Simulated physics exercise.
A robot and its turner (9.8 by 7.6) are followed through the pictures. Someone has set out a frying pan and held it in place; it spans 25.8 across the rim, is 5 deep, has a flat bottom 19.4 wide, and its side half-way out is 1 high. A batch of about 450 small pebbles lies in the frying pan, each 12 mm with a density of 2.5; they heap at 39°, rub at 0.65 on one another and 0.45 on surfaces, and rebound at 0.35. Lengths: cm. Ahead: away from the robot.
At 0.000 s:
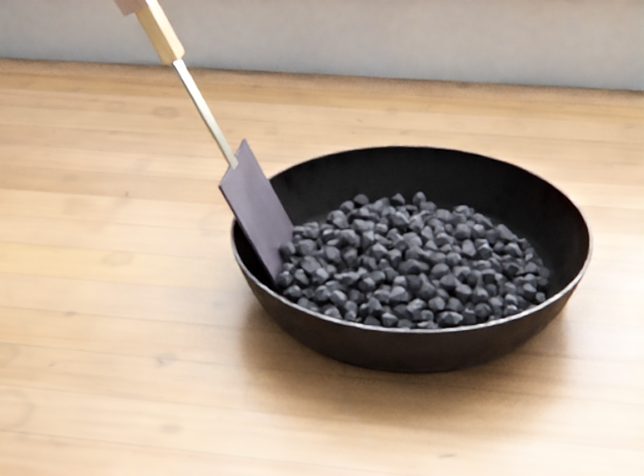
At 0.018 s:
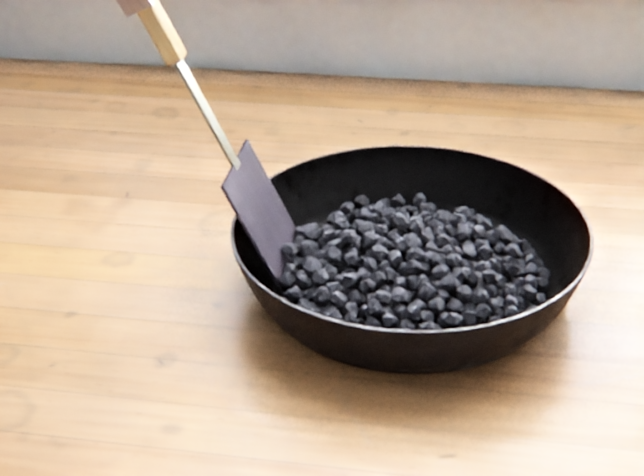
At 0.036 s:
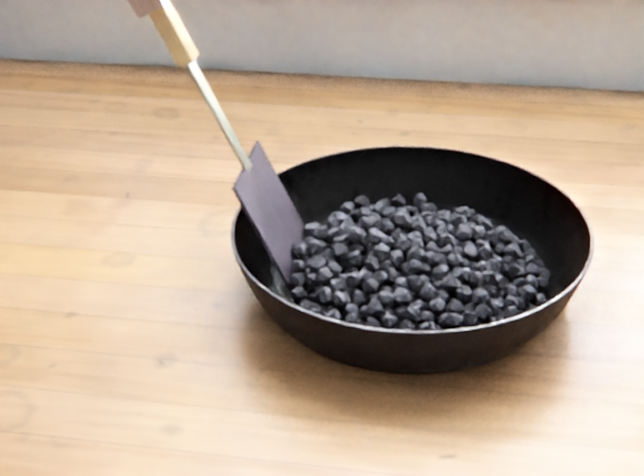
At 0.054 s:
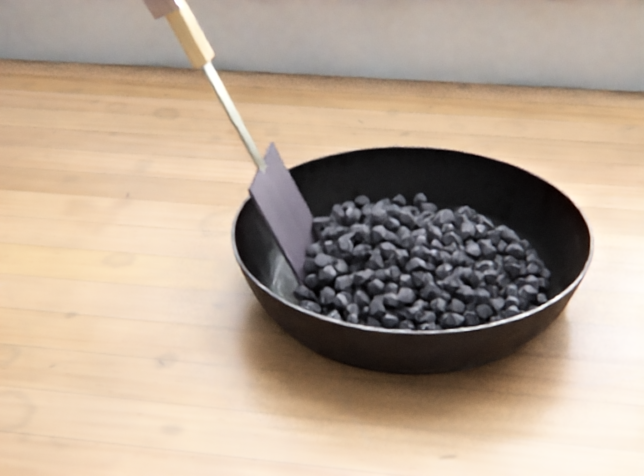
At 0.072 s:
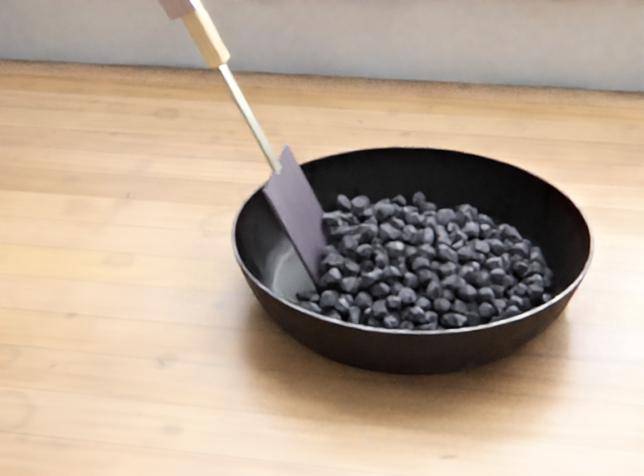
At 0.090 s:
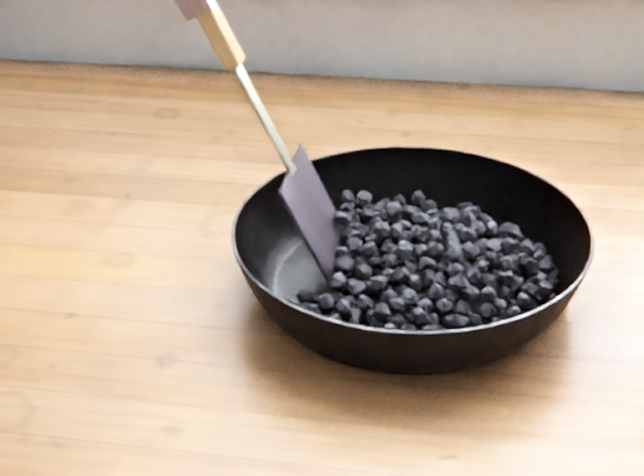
Black frying pan of small dark pebbles on a wooden surface, a flat turner pushing them from the left side toward the right.
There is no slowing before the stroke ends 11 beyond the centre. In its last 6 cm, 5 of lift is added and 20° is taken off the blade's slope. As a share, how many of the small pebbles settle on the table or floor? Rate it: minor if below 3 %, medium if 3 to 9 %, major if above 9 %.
Rating: Major.
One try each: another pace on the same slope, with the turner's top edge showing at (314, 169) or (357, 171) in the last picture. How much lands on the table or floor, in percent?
Close to 25 per cent in the first try and close to 30 per cent in the second.
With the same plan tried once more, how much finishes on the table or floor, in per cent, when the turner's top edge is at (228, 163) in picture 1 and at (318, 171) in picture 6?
About 30 per cent.
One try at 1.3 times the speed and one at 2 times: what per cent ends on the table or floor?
Around 25 per cent and around 30 per cent.
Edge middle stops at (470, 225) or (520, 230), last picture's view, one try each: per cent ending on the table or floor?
The two tries give near 0 and near 5 in a hundred.
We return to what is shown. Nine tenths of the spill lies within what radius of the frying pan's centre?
It comes to about 35 cm.
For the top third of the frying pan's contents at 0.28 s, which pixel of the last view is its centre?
It is centred at roughly (531, 240).
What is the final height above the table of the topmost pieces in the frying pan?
Some 6.5 cm above the table.
By 0.19 s, sloping 65°, highest piece 5 above the table; 449 in the frying pan.
By 0.28 s, sloping 59°, highest piece 8 above the table; 448 in the frying pan, 1 on the blade or in flight.
By 0.53 s, sloping 45°, highest piece 15 above the table; 339 in the frying pan, 59 on the table or floor, 51 on the blade or in flight.
By 1.58 s, sloping 45°, highest piece 6 above the table; 339 in the frying pan, 110 on the table or floor.
Final count, 339 in the frying pan, 110 on the table or floor. That is 24 % on the table or floor.
